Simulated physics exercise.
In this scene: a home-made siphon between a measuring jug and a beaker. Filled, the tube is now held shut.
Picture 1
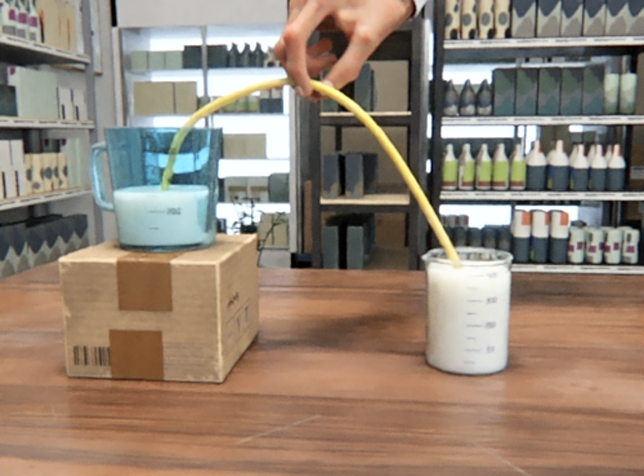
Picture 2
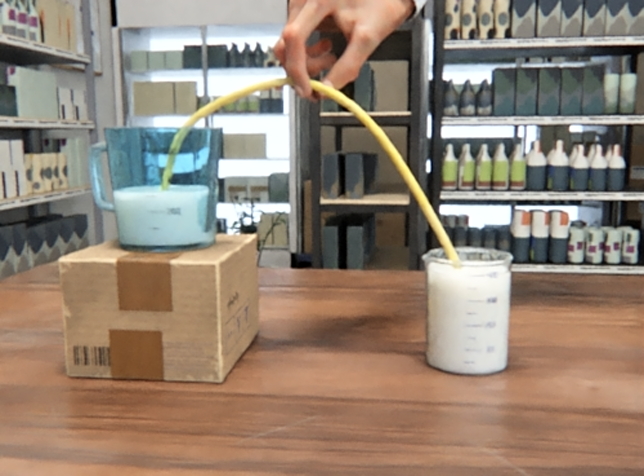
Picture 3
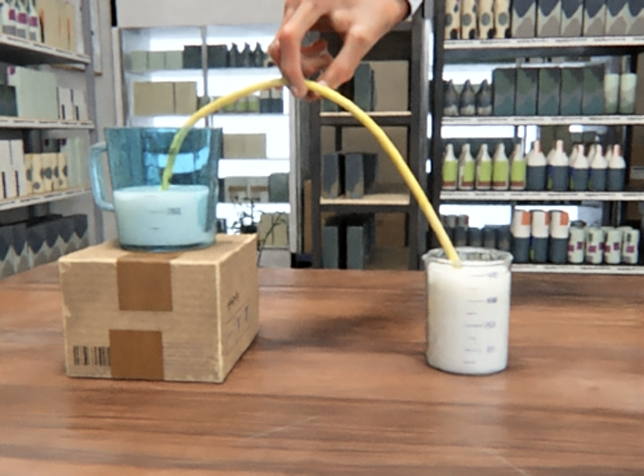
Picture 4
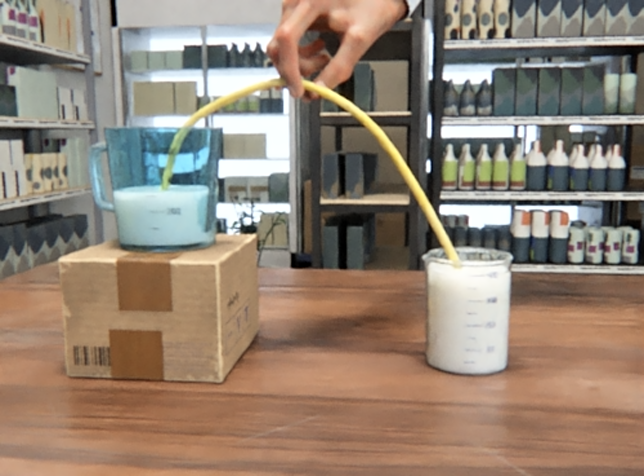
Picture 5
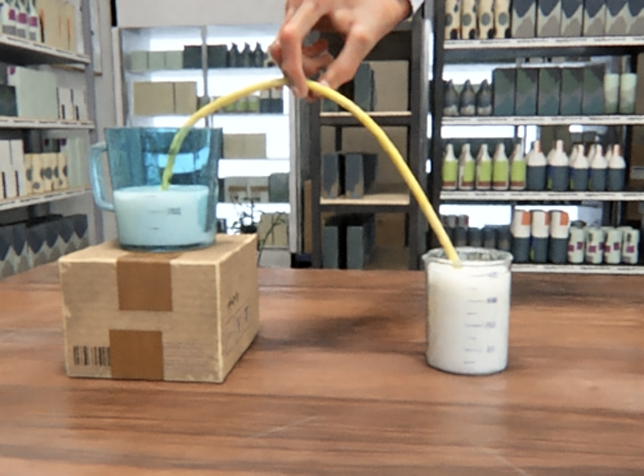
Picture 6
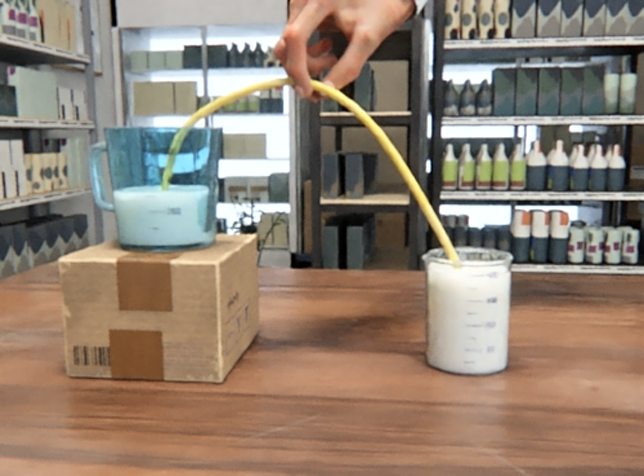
In this clip, a hand pinches a yellow tube arched between a half-full blue measuring jug on a cardboard box and a nearly full clear beaker on the table; the fingers shift slightly while the liquid levels stay unchanged.
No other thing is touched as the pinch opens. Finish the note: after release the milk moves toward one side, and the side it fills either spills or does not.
Note: It flows - the right side; one that fills - spills.
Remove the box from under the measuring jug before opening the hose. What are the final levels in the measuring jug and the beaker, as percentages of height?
Around 55 and 65 percent.
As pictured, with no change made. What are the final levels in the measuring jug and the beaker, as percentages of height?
About 15 %, then 100 %.
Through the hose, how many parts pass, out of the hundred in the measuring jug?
I get 70 in a hundred.
Next, the measuring jug is about a third full; the beaker is full to the brim; the lower one has run over.
After that, the measuring jug is about a quarter full; the beaker is full to the brim; the lower one has run over.
Finally, the measuring jug is nearly empty; the beaker is full to the brim; the lower one has run over.
